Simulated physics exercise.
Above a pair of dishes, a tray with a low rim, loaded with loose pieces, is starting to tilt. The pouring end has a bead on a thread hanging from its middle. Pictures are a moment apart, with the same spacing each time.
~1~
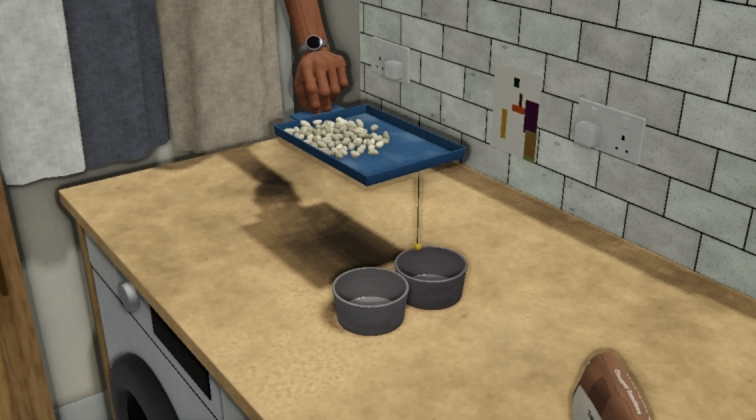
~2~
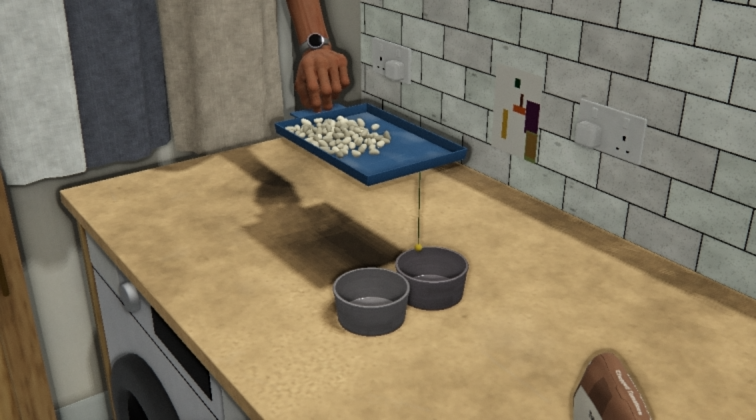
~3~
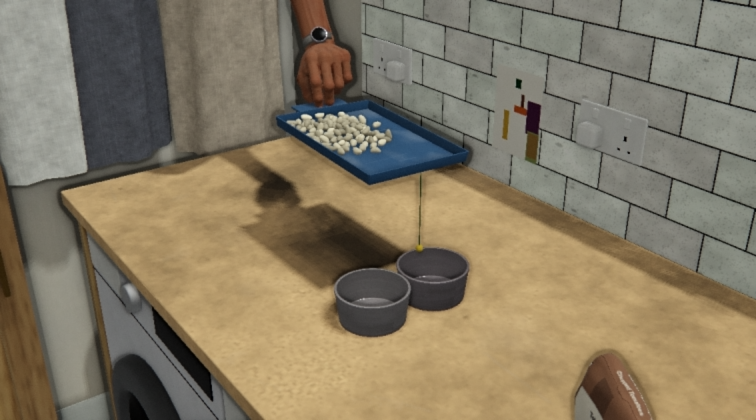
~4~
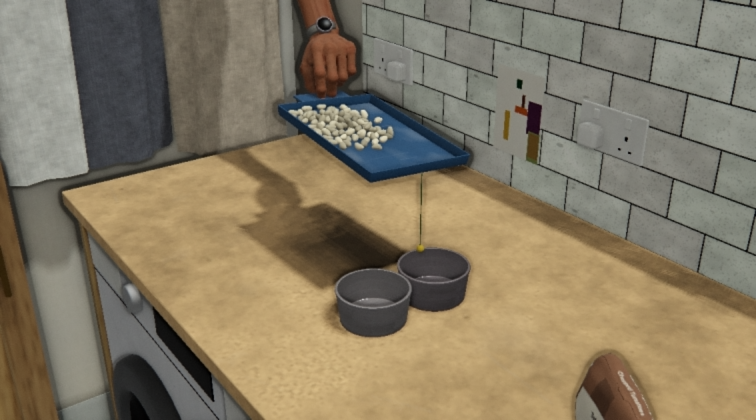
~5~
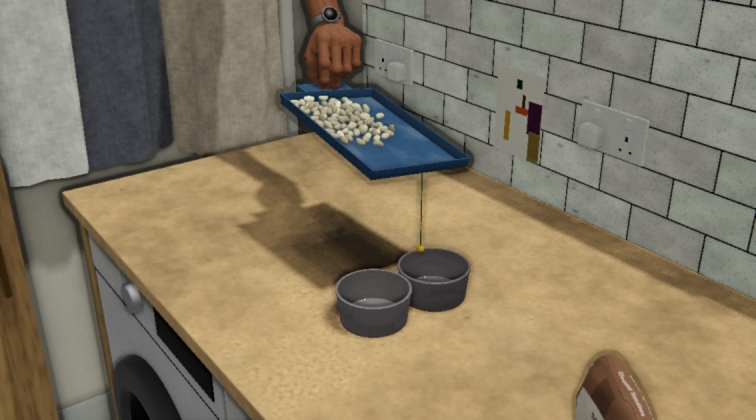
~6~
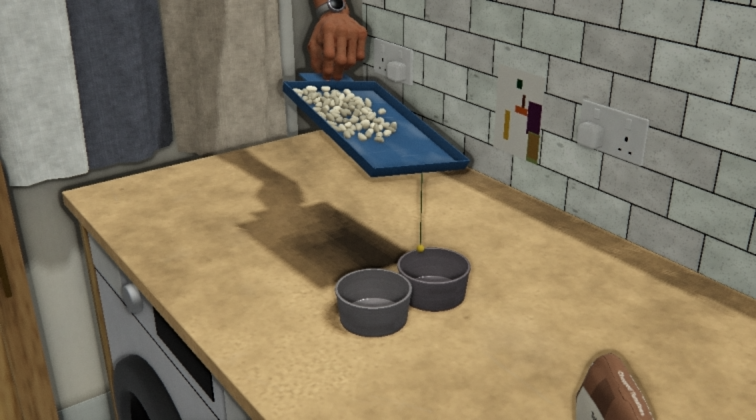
A hand held a blue tray of white beans above two dark dishes on a wooden counter, nearly level at first, then raised the back so the tray slanted more steeply toward its front end.
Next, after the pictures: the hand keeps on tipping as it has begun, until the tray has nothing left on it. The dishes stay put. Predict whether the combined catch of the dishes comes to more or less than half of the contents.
Basically it's a mostly lost load, that one.
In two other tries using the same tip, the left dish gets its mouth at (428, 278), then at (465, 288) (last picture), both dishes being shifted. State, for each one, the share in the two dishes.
You'd get near 40 per cent and afterwards near 0 per cent.
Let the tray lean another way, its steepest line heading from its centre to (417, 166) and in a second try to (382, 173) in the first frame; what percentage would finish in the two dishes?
The first comes to 40 %, while the second comes to 90 %.
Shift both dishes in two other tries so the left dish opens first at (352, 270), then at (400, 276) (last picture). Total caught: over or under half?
Result, first setup: The minor share; second setup: The bulk.
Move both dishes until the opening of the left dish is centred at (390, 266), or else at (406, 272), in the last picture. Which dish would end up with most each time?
First try: The right-side dish; second try: The right-side dish.
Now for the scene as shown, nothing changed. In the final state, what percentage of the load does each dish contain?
Left dish 0, right dish 10 %.
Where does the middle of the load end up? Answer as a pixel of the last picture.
Somewhere around (465, 270) in the final view.
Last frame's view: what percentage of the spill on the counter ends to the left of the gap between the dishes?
It works out at some 0 percent.
Shortly afterwards, tray tipped steeply; the bulk on the tray; only a few outside both; a little in the air.
Next, tray tipped right over; near half on the tray; only a few in the right dish; near a third outside both; only a few in the air.
Some moments later, tray tipped past a quarter turn; a little in the right dish; all but a few outside both.
In the end, tray tipped past a quarter turn; none at all in the left dish; a little in the right dish; all but a few outside both.
